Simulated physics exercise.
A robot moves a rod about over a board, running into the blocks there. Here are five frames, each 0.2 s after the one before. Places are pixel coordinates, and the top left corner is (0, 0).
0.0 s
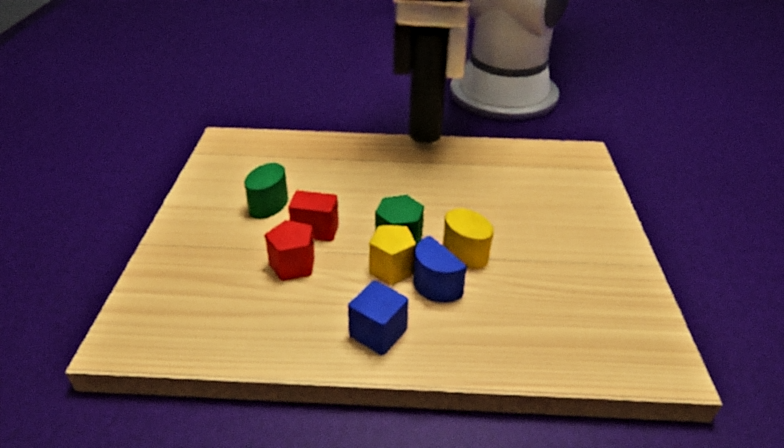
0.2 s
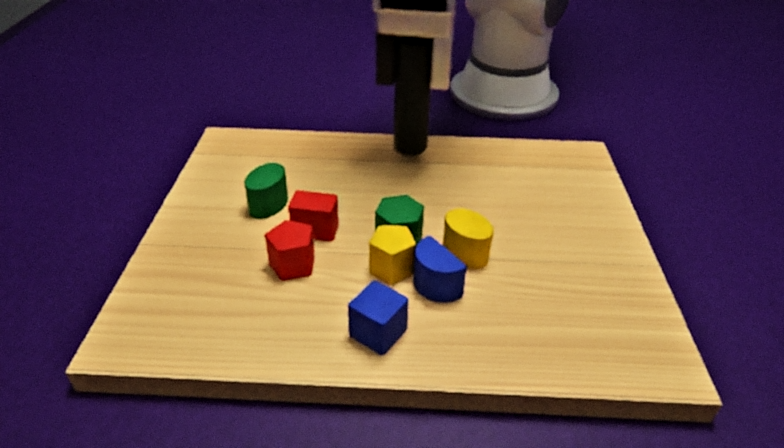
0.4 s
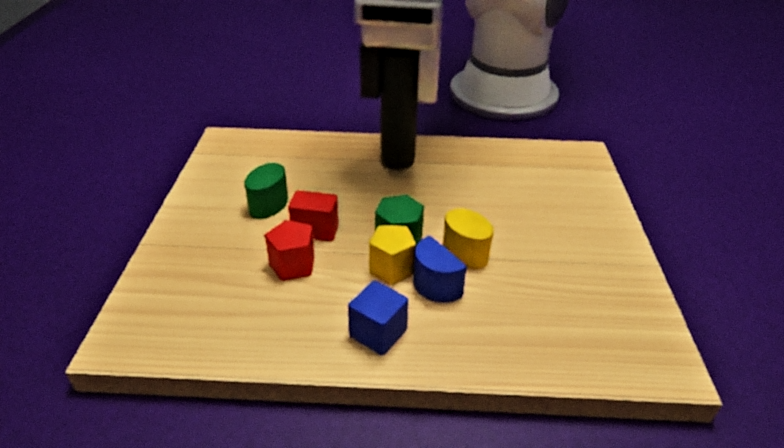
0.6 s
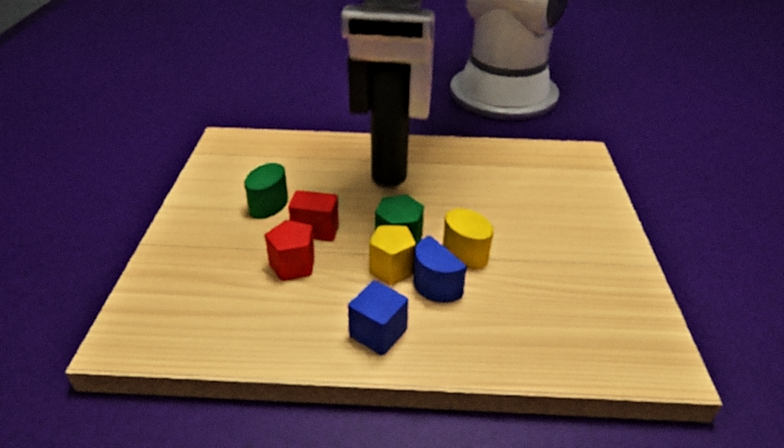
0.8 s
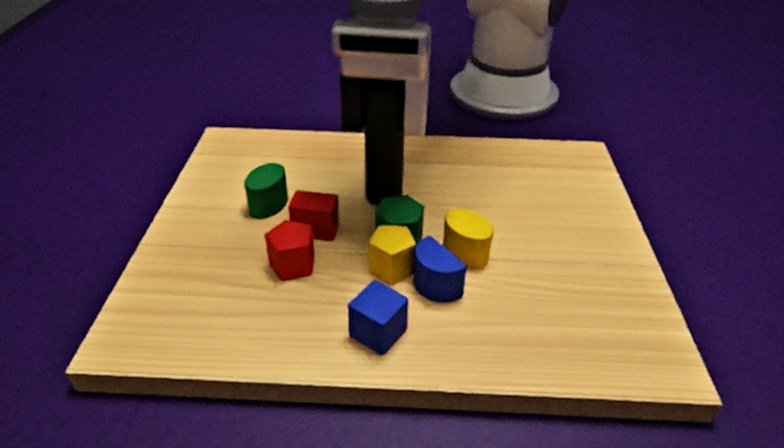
A black rod held by a robot's gripper moves over a pale wooden board on a purple surface, seen from a fixed view in front and above. Red blocks and a green one sit at left, a green six-sided block, yellow pentagon, blue D-shaped piece and yellow block near the middle, a blue cube nearest. The rod glides forward and slightly left from the back edge, nearing the green six-sided block, while every block stays still.
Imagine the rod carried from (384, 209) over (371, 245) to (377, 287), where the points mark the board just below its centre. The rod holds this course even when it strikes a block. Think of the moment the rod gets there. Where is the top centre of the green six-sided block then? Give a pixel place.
At pixel (417, 232).
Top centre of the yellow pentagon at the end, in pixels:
Its top centre lands on (411, 277).
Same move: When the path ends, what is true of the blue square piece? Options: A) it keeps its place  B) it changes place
My pick is A.
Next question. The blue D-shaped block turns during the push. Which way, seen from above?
Its spin: Clockwise.
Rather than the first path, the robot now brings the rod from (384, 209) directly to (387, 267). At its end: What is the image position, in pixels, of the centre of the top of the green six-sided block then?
When the path ends, it will be at (433, 246).
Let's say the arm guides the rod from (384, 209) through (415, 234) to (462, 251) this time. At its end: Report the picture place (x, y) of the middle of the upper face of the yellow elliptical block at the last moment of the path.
Located at (510, 236).
What follows on the original path. One third of the way, rod (373, 221); yellow pentagon (395, 250), turned 20° clockwise; green six-sided block (406, 221), turned 40° anticlockwise.
Two thirds of the way, rod (371, 247); yellow pentagon (395, 257), turned 25° clockwise; green six-sided block (416, 230), turned 70° anticlockwise; blue D-shaped block (447, 259), turned 20° clockwise.
At the end, rod (377, 275); blue square piece in place; yellow pentagon (411, 277), turned 15° clockwise; green six-sided block (417, 231), turned 80° anticlockwise; blue D-shaped block (448, 259), turned 20° clockwise.
